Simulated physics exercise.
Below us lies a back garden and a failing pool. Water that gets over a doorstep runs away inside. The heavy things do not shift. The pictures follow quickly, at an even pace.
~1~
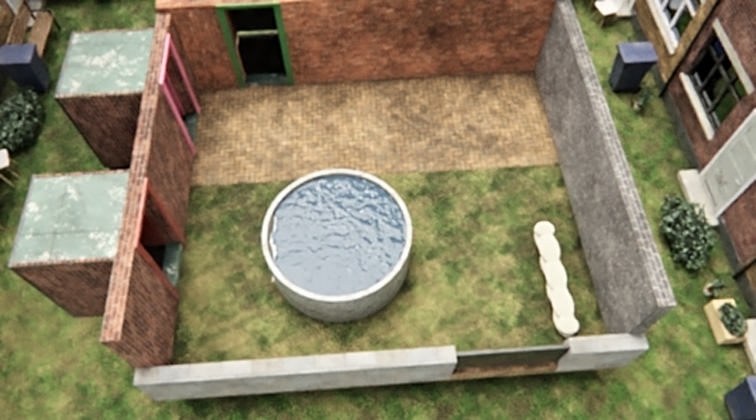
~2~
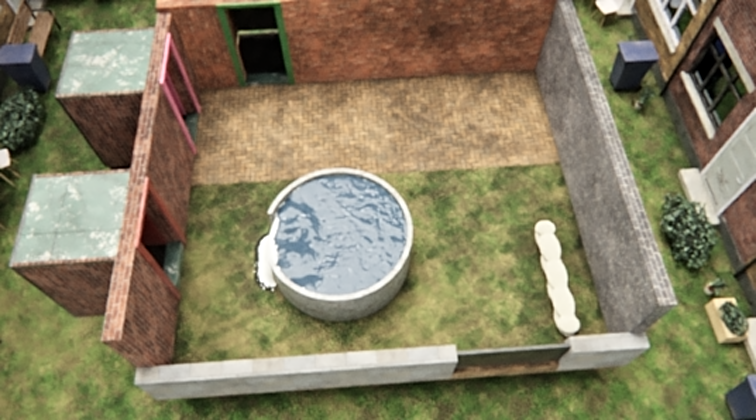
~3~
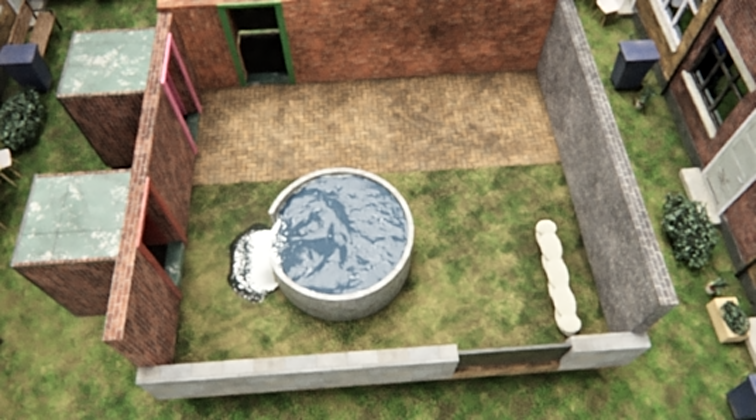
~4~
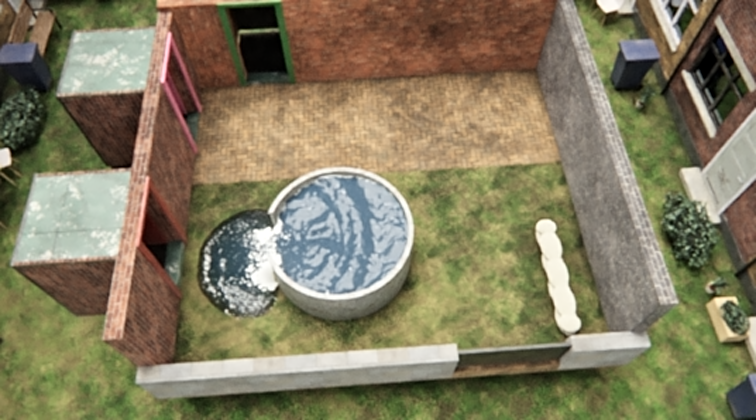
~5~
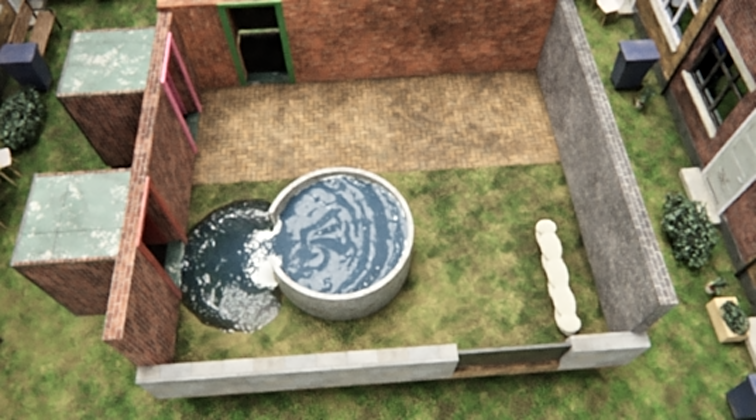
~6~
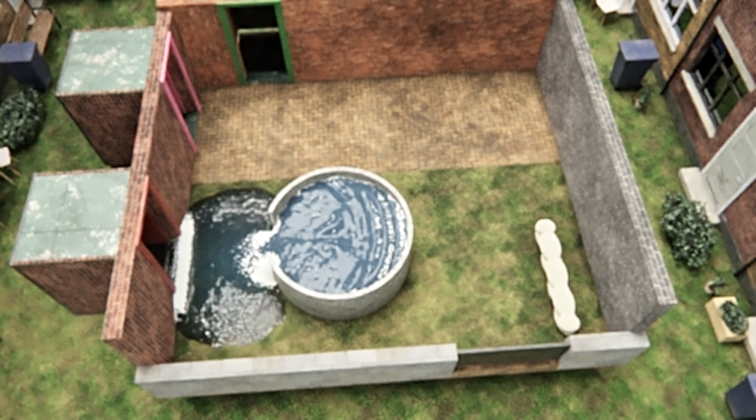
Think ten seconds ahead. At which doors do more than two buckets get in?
The green door takes more than that; the red door takes more than that; the pink door takes more than that.
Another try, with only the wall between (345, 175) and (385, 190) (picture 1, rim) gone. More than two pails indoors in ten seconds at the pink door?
Pink door takes more.
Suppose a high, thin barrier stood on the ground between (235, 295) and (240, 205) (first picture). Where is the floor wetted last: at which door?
The door marked red.
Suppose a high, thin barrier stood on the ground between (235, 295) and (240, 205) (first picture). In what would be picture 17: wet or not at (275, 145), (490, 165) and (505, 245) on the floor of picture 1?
In turn: Under water, no water, clear.
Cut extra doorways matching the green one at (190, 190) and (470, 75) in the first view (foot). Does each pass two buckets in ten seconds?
In turn: Goes over, lets less in.
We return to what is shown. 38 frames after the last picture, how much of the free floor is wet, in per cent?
Roughly 75 per cent.
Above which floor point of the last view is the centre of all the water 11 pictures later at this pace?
Close to (294, 254).
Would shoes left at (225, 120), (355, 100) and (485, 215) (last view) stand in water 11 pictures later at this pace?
As listed: Awash, clear, no water.
A moment on, water covers 20 % of the floor; the green door not reached, the red door over two buckets in, the pink door not reached.
Next, water covers 25 % of the floor; the green door not reached, the red door far over two buckets in, the pink door wet at the sill, nothing in.
Then, water covers 45 % of the floor; the green door under two buckets in, the red door far over two buckets in, the pink door under two buckets in.
Later, water covers 75 % of the floor; the green door over two buckets in, the red door far over two buckets in, the pink door under two buckets in.
In the end, water covers 95 % of the floor; the green door over two buckets in, the red door far over two buckets in, the pink door over two buckets in.
